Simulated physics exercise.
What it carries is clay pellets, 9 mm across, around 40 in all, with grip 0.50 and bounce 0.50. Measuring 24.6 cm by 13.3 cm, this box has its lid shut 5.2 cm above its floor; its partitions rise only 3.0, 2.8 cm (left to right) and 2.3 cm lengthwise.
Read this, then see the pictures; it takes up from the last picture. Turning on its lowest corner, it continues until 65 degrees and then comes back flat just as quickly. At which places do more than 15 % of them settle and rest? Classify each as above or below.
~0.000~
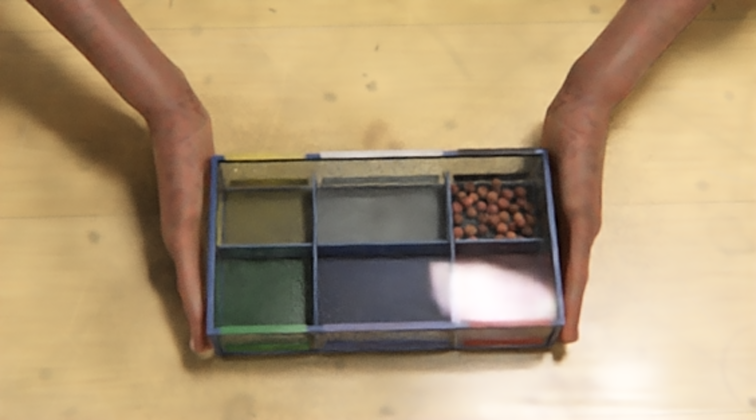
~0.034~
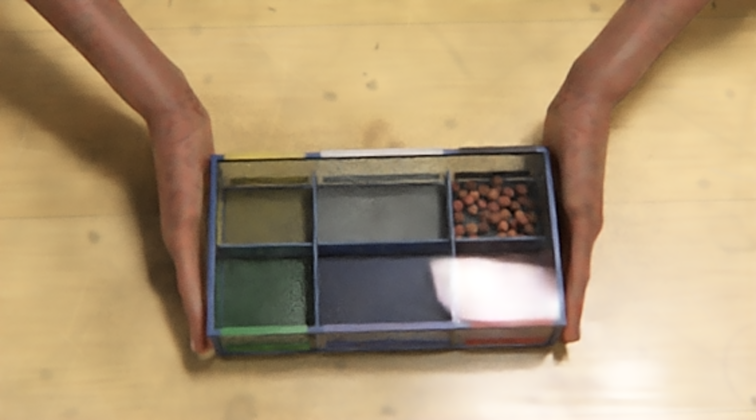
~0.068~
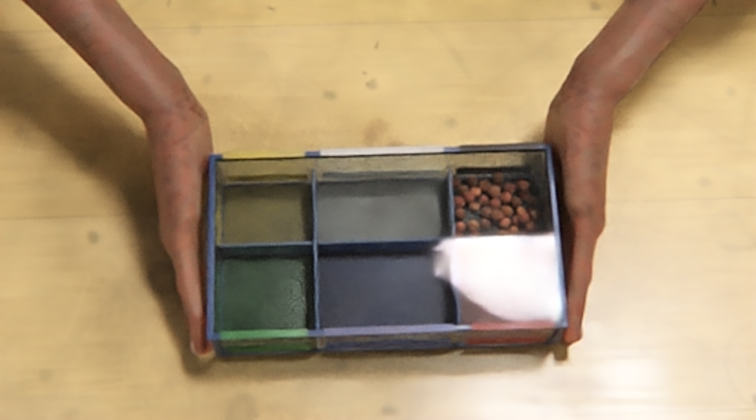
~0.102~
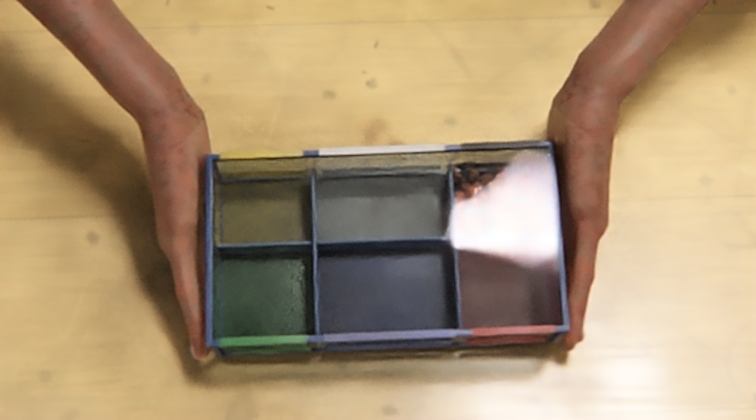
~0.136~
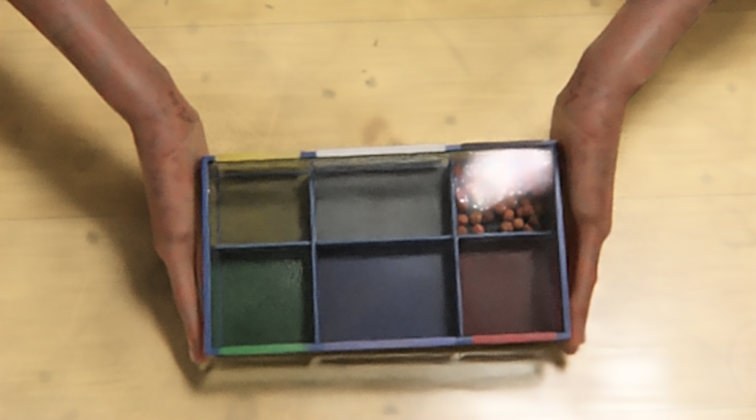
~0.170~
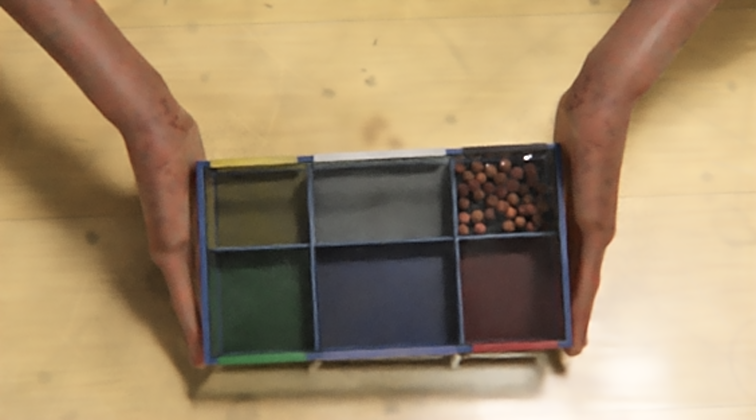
Classification: Red compartment below, blue compartment below, green compartment below, yellow compartment below, white compartment below, black compartment above.
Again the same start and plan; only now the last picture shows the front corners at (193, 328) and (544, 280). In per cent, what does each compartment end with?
Red 0; blue 0; green 0; yellow 0; white 5; black 95.
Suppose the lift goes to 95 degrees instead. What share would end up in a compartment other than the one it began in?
Roughly 100 %.
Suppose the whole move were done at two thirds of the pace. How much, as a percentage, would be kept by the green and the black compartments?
My answer: Green gets 0 %, while black gets 100 %.
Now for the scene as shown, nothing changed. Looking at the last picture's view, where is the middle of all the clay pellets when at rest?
Roughly pixel (496, 225).
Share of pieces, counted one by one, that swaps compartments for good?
Some 0 per cent.
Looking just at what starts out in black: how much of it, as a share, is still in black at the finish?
My estimate is roughly 100 percent.
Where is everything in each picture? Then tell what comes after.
In the first frame, box tilt 0 degrees, front corners at (213, 329) and (559, 321); black 100 %.
In the second frame, box tilt 1 degrees, front corners at (214, 331) and (560, 321).
In the third frame, box tilt 4 degrees, front corners at (213, 334) and (562, 322), lowest corner left front.
In the fourth frame, box tilt 8 degrees, front corners at (213, 341) and (563, 327), lowest corner left front.
In the fifth frame, box tilt 15 degrees, front corners at (212, 349) and (565, 333), lowest corner left front.
In the sixth frame, box tilt 21 degrees, front corners at (211, 358) and (566, 341), lowest corner left front; black 100 %. Its pace works out near 195 degrees a second.
After 0.50 s, tilt 64 degrees; black 100 %.
After 0.73 s, tilt 24 degrees; black 100 %.
Then, at 1.06 s, tilt 0 degrees; black 100 %.
By 1.4 s all is still; red 0 %, blue 0 %, green 0 %, yellow 0 %, white 0 %, black 100 %.
